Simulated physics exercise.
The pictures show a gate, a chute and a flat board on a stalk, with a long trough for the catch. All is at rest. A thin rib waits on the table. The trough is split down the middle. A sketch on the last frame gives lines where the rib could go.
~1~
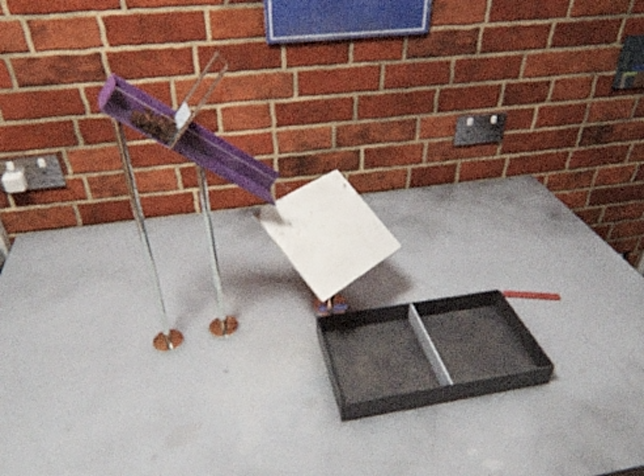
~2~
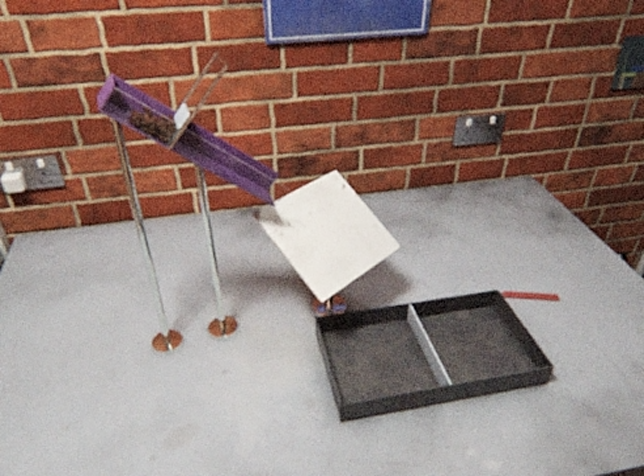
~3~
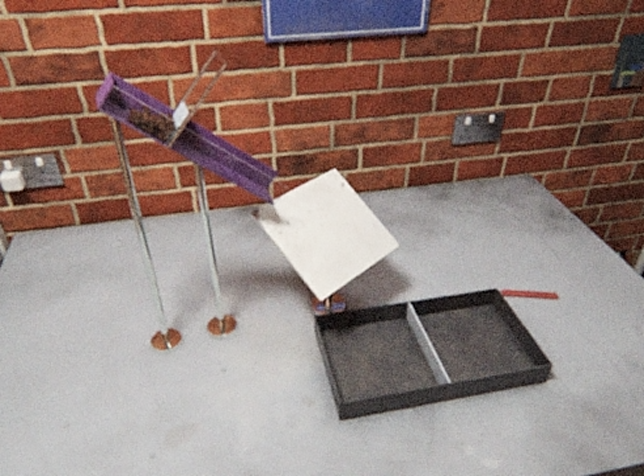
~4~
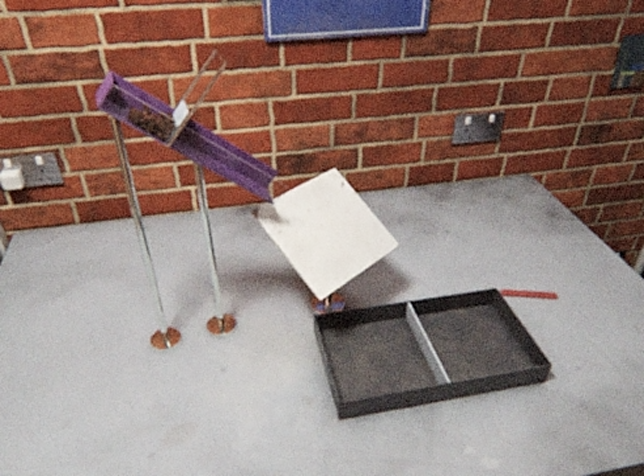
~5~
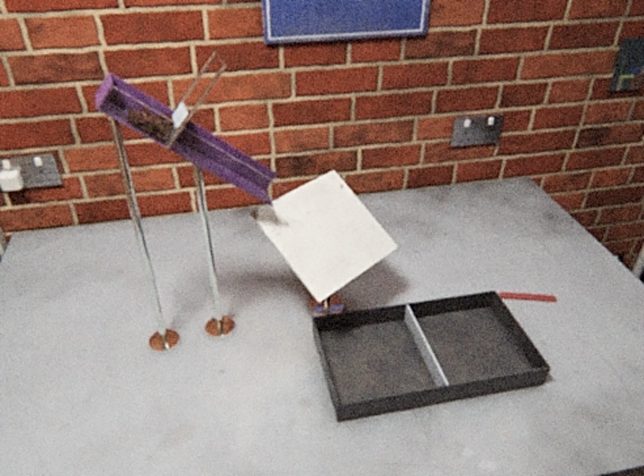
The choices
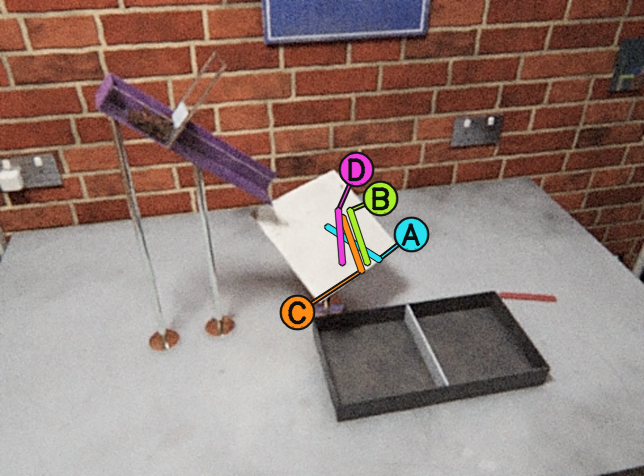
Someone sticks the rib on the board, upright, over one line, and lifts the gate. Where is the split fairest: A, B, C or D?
Use line A.
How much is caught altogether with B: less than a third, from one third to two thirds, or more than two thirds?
More than two thirds.
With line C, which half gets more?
Left.
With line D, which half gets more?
Left.
On the marked copy, line A from (327, 227) to (379, 259); line B from (350, 210) to (367, 262); line C from (342, 217) to (361, 270); line D from (338, 210) to (342, 262).
For line A, of what is caught, about half in the left half, about half in the right.
For line B, of what is caught, nearly all in the left half, a small part in the right.
For line C, of what is caught, nearly all in the left half, a stray few in the right.
For line D, of what is caught, nearly all in the left half, a stray few in the right.
